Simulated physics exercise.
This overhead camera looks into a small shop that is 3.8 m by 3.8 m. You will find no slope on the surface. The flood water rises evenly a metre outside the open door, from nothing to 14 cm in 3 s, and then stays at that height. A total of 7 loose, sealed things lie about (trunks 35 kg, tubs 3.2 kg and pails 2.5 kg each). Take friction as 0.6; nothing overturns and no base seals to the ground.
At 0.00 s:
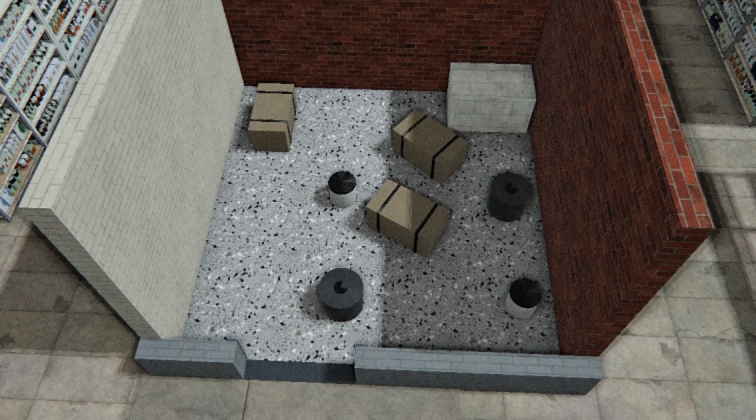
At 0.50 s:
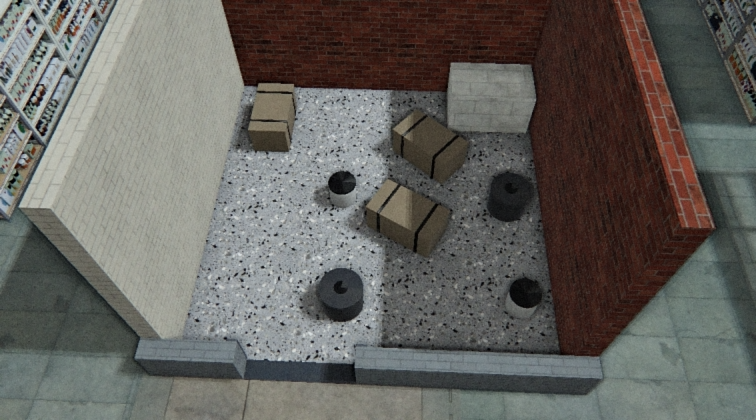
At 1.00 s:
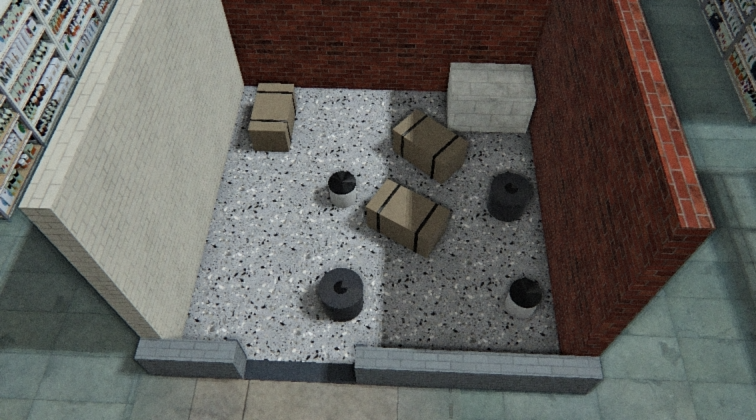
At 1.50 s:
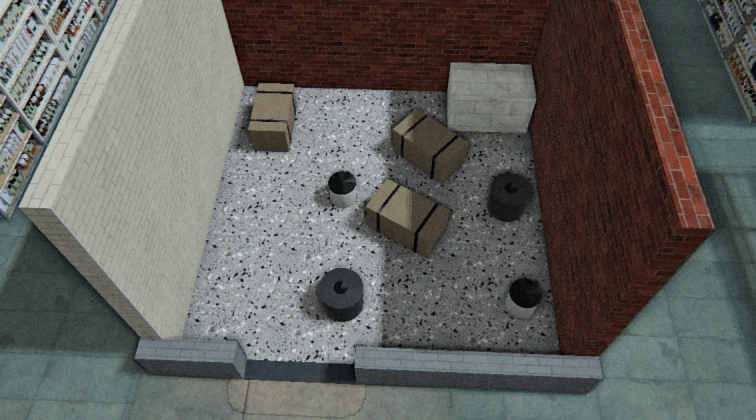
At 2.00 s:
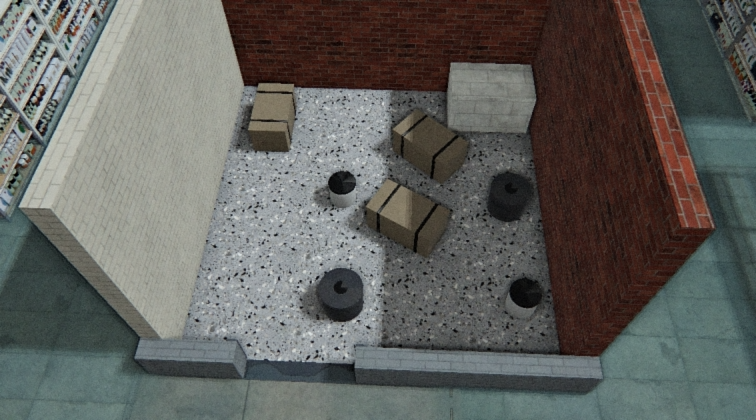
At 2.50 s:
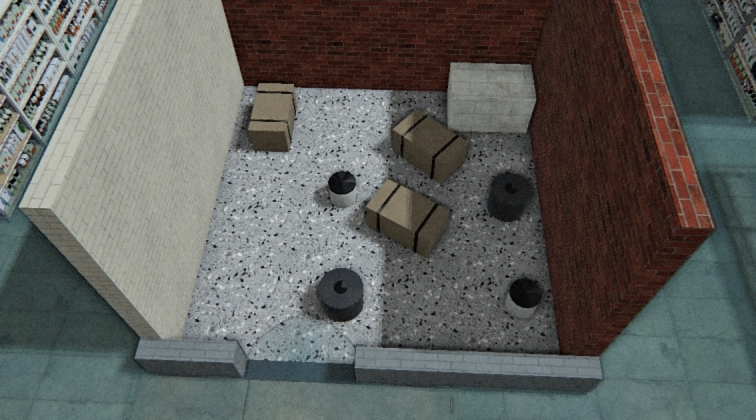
At first, strapped brown boxes and dark and white round containers sit on the speckled floor of a walled shop, with dry paving outside. Greenish water then spreads over the paving around the walls and closes in on the doorway, and finally a thin patch slips just inside, while nothing on the floor shifts.
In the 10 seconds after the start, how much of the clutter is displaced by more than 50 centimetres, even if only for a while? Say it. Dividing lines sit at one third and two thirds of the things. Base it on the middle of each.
Not many move that far, less than a third.
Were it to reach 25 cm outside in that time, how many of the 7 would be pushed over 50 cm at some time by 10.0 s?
Then it comes to 6.
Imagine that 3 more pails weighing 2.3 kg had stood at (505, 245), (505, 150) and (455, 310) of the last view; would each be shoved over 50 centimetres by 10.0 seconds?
For each in turn I get a smaller distance, a smaller distance and a smaller distance.
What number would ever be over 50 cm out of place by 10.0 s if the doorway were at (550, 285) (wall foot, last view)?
In that case the number is 2.
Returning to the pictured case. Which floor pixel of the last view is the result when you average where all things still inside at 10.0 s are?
That lands at roughly (435, 204).
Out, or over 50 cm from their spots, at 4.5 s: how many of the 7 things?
Answer: 1.
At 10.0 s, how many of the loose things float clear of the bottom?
At that time, 3.
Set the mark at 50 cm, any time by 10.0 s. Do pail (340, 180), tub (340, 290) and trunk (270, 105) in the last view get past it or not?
In turn: Above the mark, above the mark, below the mark.
After 3.5 s 0 of 7 are over 50 cm from their spots; 0 afloat.
After 4.5 s 1 of 7 are over 50 cm from their spots; 1 afloat.
After 7.0 s 2 of 7 are over 50 cm from their spots; 1 afloat.
After 10.0 s 2 of 7 are over 50 cm from their spots, and 2 have been at some point; 3 afloat.
